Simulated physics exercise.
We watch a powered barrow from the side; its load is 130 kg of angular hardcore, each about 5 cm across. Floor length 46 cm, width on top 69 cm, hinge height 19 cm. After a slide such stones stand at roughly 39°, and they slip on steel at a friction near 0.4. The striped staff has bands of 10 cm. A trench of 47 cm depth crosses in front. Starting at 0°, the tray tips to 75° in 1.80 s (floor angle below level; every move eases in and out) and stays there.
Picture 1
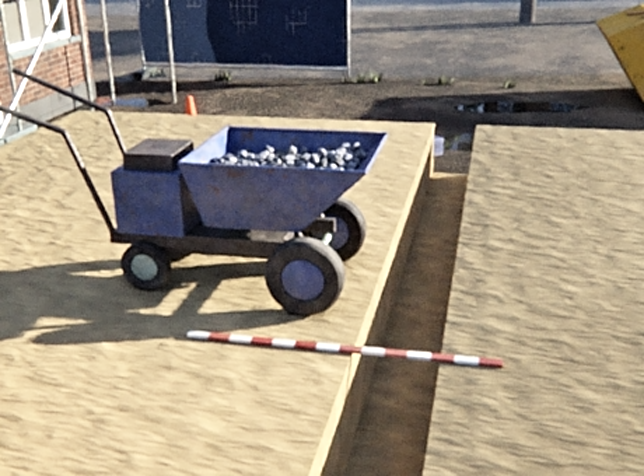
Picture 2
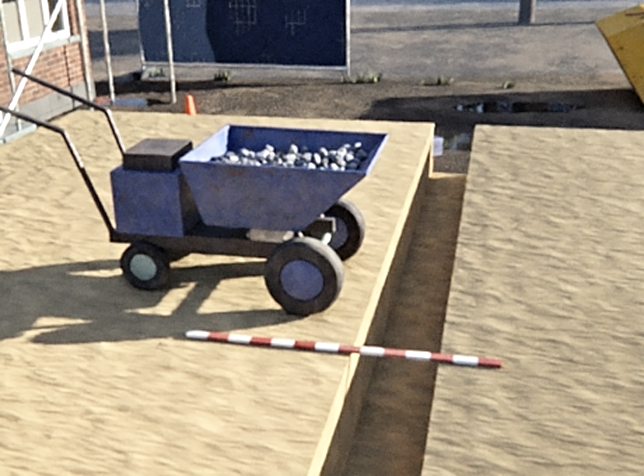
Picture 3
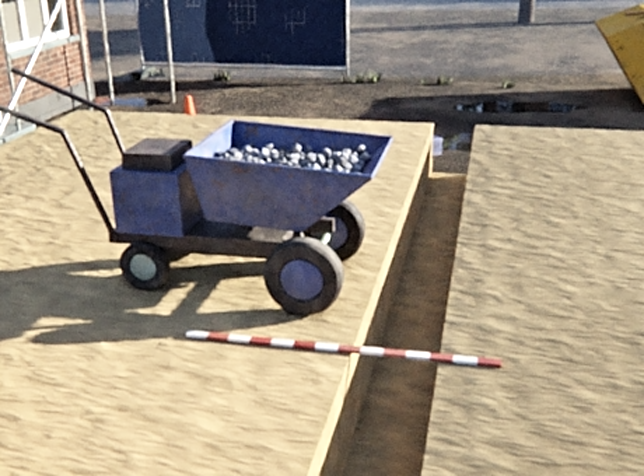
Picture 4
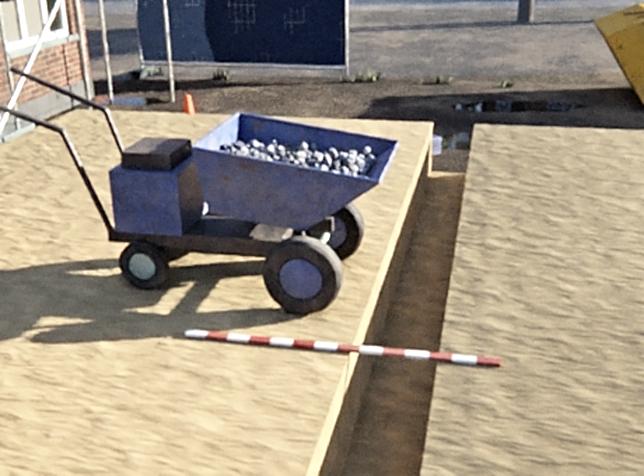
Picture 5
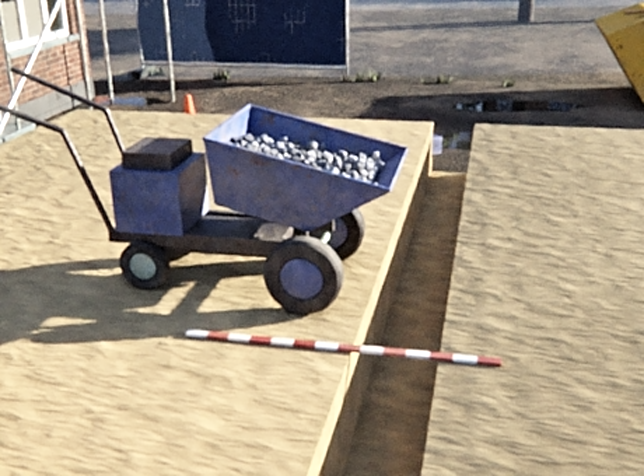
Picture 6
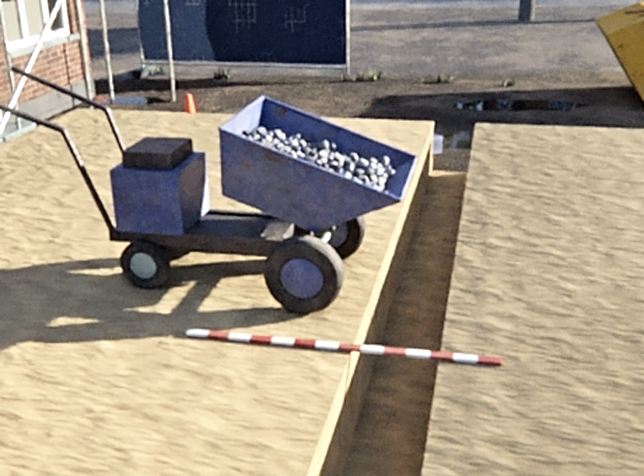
The blue tray of a small wheeled barrow, loaded with grey stones, slowly tilted up at its left end, its right lip dipping slightly towards the trench while the wheels stayed still.
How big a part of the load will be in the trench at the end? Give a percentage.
Close to 10 in a hundred.
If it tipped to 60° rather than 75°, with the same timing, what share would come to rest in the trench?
In that case some 30 per cent.
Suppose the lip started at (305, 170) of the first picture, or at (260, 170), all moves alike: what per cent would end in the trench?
First some 100, then 40 per cent.
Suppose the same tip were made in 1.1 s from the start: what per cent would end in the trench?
In that case some 10 per cent.
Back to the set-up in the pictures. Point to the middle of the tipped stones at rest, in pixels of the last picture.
Around (476, 296).
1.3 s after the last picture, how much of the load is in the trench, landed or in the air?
Some 5 per cent.
Then, 0.8 s after the last picture the floor is at 63°, 100 % in the tray; the foremost stones are at (437, 256).
Then, 1.3 s after the last picture the floor is at 75°, 72 % in the tray, 7 % in the trench, 21 % past the trench; the foremost stones are at (533, 299).
Then, 1.6 s after the last picture the floor is at 75°, 59 % in the tray, 9 % in the trench, 32 % past the trench; the foremost stones are at (566, 308).
Then, 3.6 s after the last picture the floor is at 75°, 57 % in the tray, 10 % in the trench, 32 % past the trench; the foremost stones are at (569, 307).
